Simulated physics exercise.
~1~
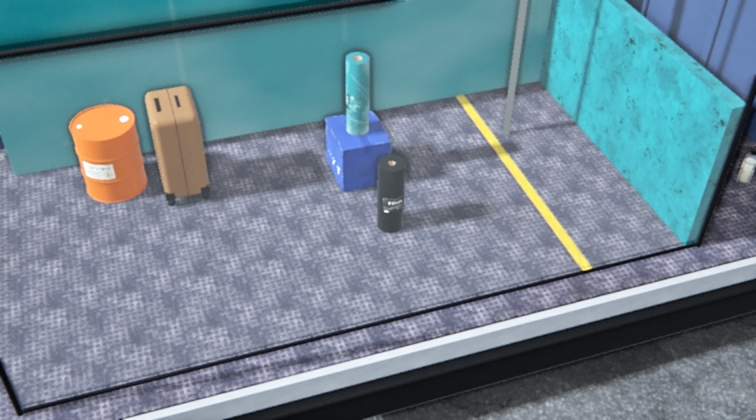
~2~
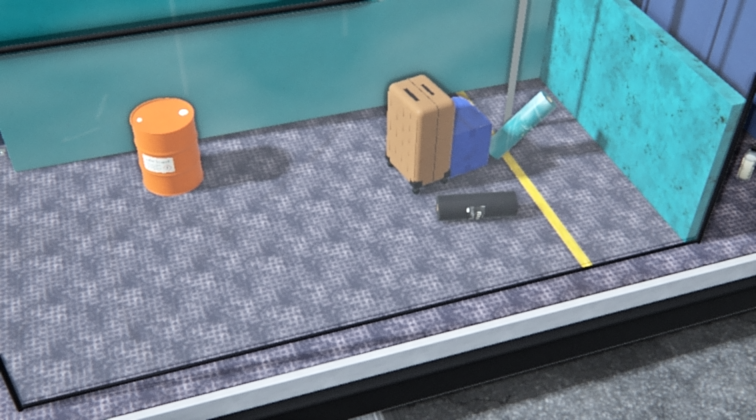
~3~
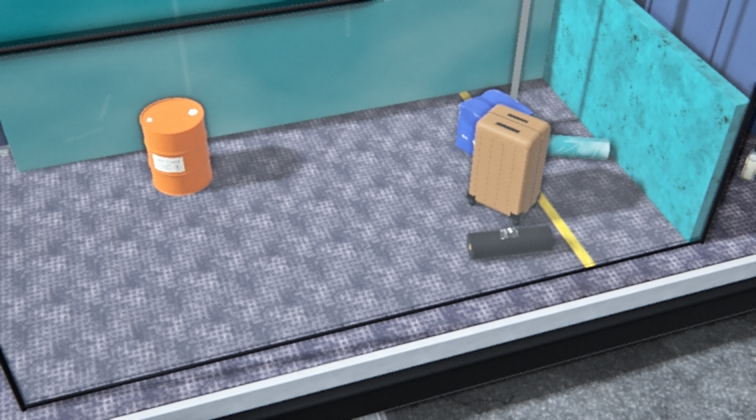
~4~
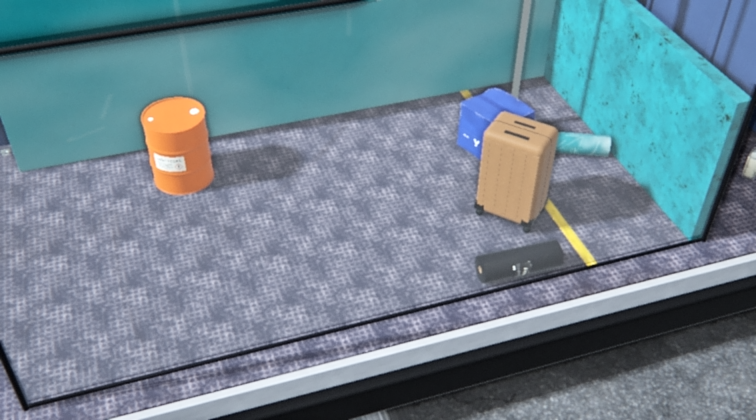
A brown suitcase rolls right past an orange drum as two upright rolls topple over.
